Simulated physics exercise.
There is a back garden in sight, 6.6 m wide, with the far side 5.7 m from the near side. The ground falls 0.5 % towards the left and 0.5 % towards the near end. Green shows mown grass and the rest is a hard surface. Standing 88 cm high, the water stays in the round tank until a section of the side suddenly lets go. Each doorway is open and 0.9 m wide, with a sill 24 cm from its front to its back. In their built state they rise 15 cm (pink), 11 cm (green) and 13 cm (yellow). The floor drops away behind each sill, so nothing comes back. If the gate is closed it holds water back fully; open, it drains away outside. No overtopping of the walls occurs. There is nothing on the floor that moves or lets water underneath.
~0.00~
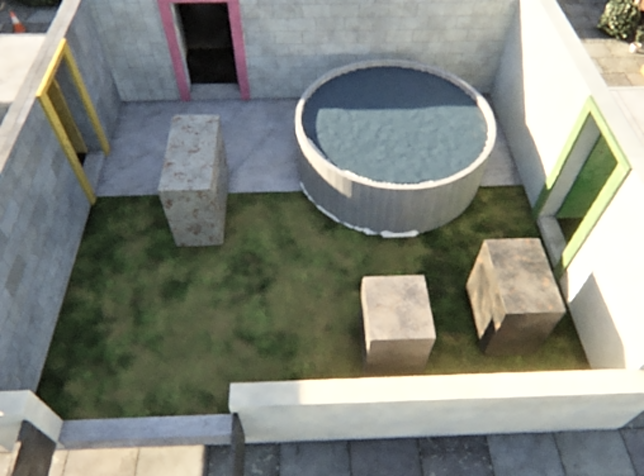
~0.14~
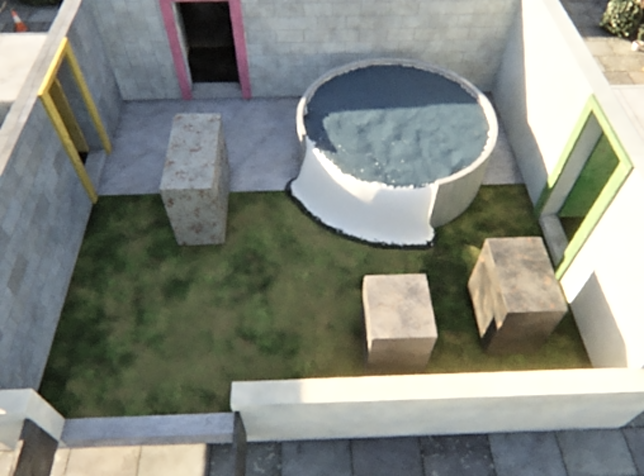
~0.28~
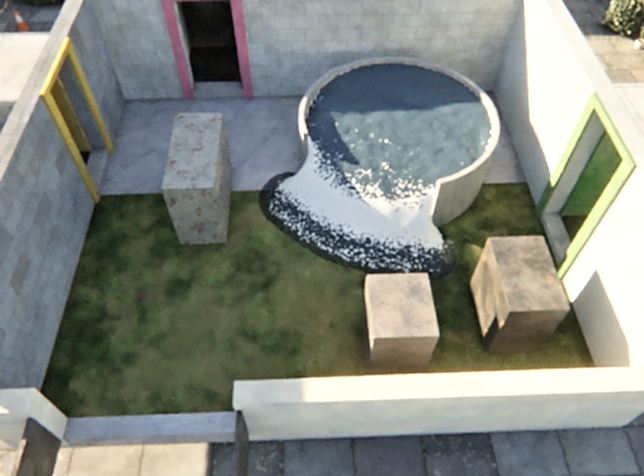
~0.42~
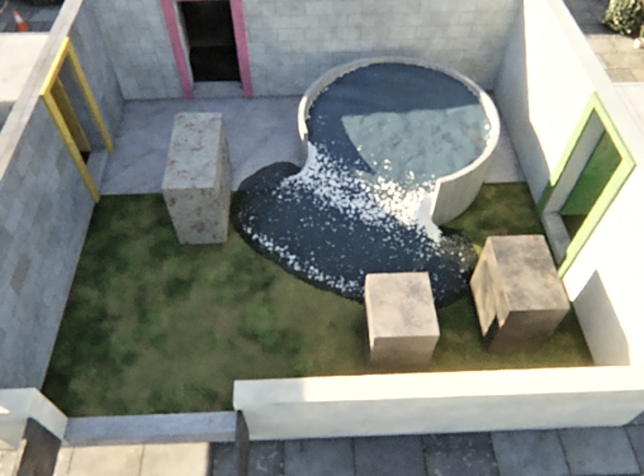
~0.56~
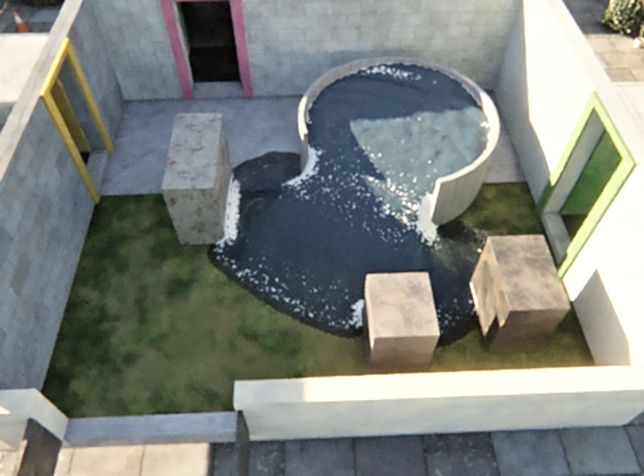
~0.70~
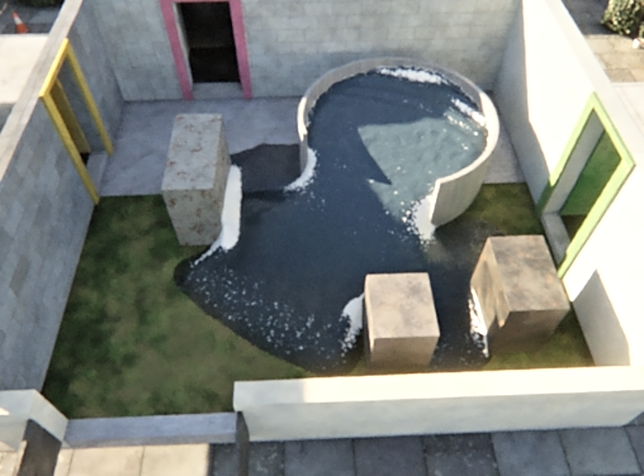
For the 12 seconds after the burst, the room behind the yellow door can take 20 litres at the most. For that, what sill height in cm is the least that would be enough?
A sill of about 7.5 cm would just do.
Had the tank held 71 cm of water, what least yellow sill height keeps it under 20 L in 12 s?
A step of about 6.0 cm does it.
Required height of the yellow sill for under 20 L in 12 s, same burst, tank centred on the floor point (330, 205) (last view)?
It should be around 6.5 cm high.
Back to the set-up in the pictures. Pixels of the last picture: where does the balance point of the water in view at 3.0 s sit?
I'd say around (326, 251).
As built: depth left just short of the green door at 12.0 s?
Roughly 8.5 cm deep.
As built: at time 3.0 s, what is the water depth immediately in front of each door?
Depths, in cm - pink: 5, green: 2, yellow: 0.
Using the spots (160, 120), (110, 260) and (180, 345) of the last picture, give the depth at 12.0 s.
The depths come to about 11, 10 and 9 cm.
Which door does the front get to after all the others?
That would be the yellow one, last in line.
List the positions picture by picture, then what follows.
The round tank at (394, 121) is whole and still, 88 cm deep; the yellow door at (77, 126) is dry, in the first frame.
The front is at (426, 245), 0.3 m from the gap at (353, 206); 0.5 m2 of floor is wet, 88 cm left at the back, in the second frame.
The front is at (438, 272), 0.8 m from the gap at (355, 208); 2.0 m2 of floor is wet, 88 cm left at the back, in the third frame.
The gap is at (355, 210), the front 1.3 m out at (242, 229); the back of the round tank holds 88 cm, in the fourth frame.
The front is at (215, 258), 1.8 m from the gap at (355, 211); 6.8 m2 of floor is wet, 86 cm left at the back, in the fifth frame.
The front is at (185, 285), 2.4 m from the gap at (354, 212); 9.0 m2 of floor is wet, 76 cm left at the back; 1.9 m in a straight line remain to the yellow door at (80, 126), in the sixth frame.
After 1.4 s water covers 50 % of the floor, deepest (50 cm) near (371, 309); it has not reached the yellow door.
After 3.0 s water covers 75 % of the floor, deepest (37 cm) near (34, 420); it has not reached the yellow door.
After 12.0 s water covers 100 % of the floor, deepest (18 cm) near (125, 104); 13 cm at the yellow door, 0 litres in over its 13 cm sill.
At the yellow door as built, the water arrived by 3.9 s and peaked near 13 cm at 12.0 s.
Run again over the same 12 s with other heights there, 28 litres in over 7 cm, 13 litres over 8.5 cm. The limit of 20 litres is kept from about 7.5 cm up.
